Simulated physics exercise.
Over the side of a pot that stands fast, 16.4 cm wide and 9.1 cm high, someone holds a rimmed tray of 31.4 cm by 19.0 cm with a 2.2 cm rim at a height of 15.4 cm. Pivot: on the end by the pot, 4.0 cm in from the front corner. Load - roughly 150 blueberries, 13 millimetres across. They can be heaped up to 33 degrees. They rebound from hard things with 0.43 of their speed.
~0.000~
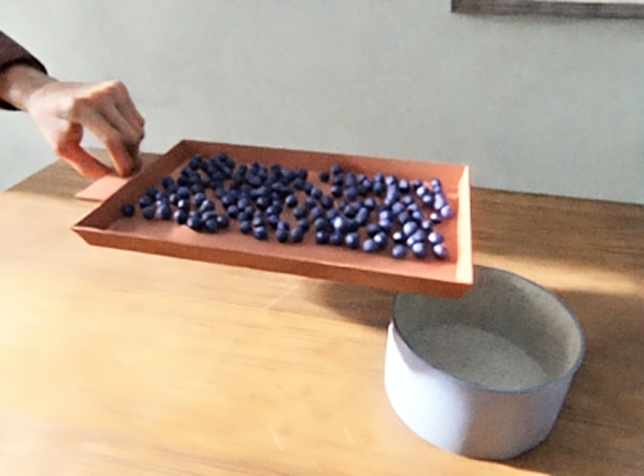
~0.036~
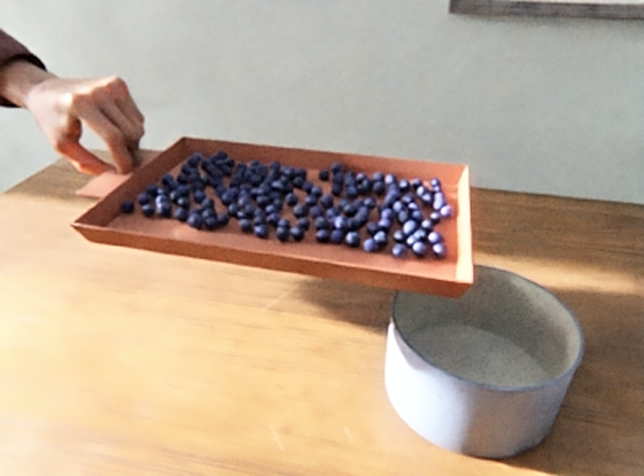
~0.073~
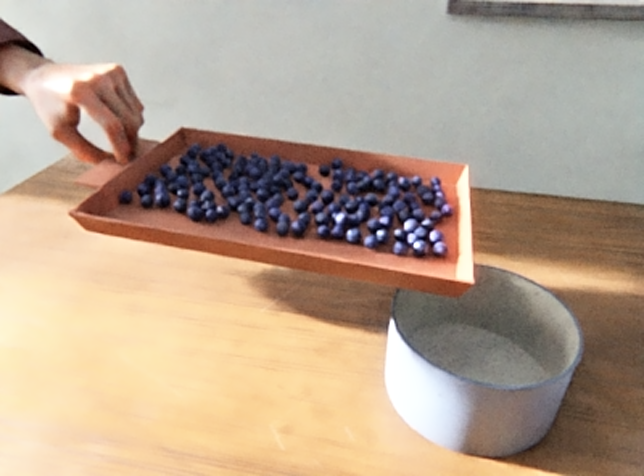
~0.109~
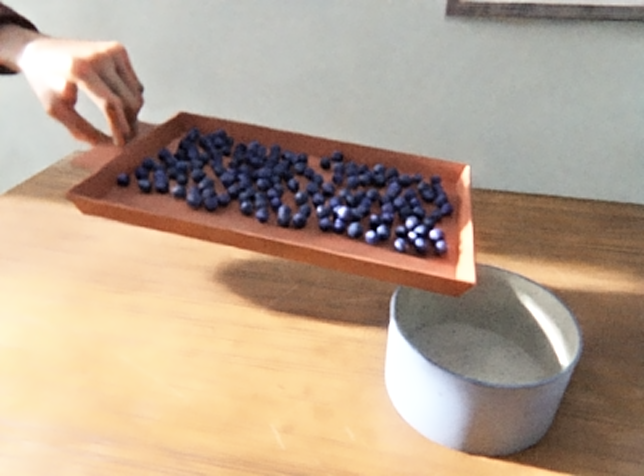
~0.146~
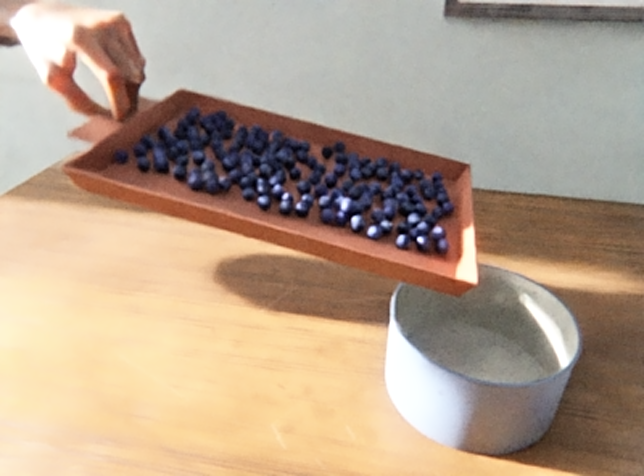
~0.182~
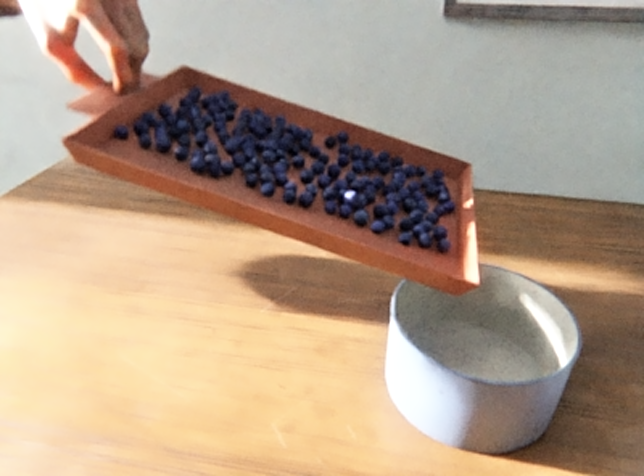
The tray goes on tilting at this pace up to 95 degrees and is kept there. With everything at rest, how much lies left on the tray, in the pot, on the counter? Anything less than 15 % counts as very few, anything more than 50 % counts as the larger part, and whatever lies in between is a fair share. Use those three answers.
Tray: Very few. Pot: The larger part. Counter: A fair share.
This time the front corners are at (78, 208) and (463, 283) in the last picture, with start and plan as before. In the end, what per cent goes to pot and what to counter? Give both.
In the pot: 25 per cent; on the counter: 75 per cent.
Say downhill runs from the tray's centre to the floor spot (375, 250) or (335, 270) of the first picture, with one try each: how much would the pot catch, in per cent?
About 55 and 30 per cent.
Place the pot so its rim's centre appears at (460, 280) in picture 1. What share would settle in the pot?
40 %.
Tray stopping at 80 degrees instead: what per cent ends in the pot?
Roughly 70 percent.
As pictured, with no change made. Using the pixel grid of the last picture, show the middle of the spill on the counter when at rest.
Look close to (592, 356) in the last picture.
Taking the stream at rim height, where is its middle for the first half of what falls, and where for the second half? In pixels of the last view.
First half close to (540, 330), second half close to (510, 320).
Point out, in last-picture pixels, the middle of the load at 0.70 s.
Load centre est.: (502, 238) px.
After 0.49 s, tilt 55 degrees; the tray holds 100 %, the pot 0 %.
Then, at 0.70 s, tilt 81 degrees; the tray holds 70 %, the pot 0 %.
After 1.02 s, tilt 95 degrees; the tray holds 0 %, the pot 70 %.
By 1.6 s all is still; tray 0 %, pot 75 %, counter 25 %.
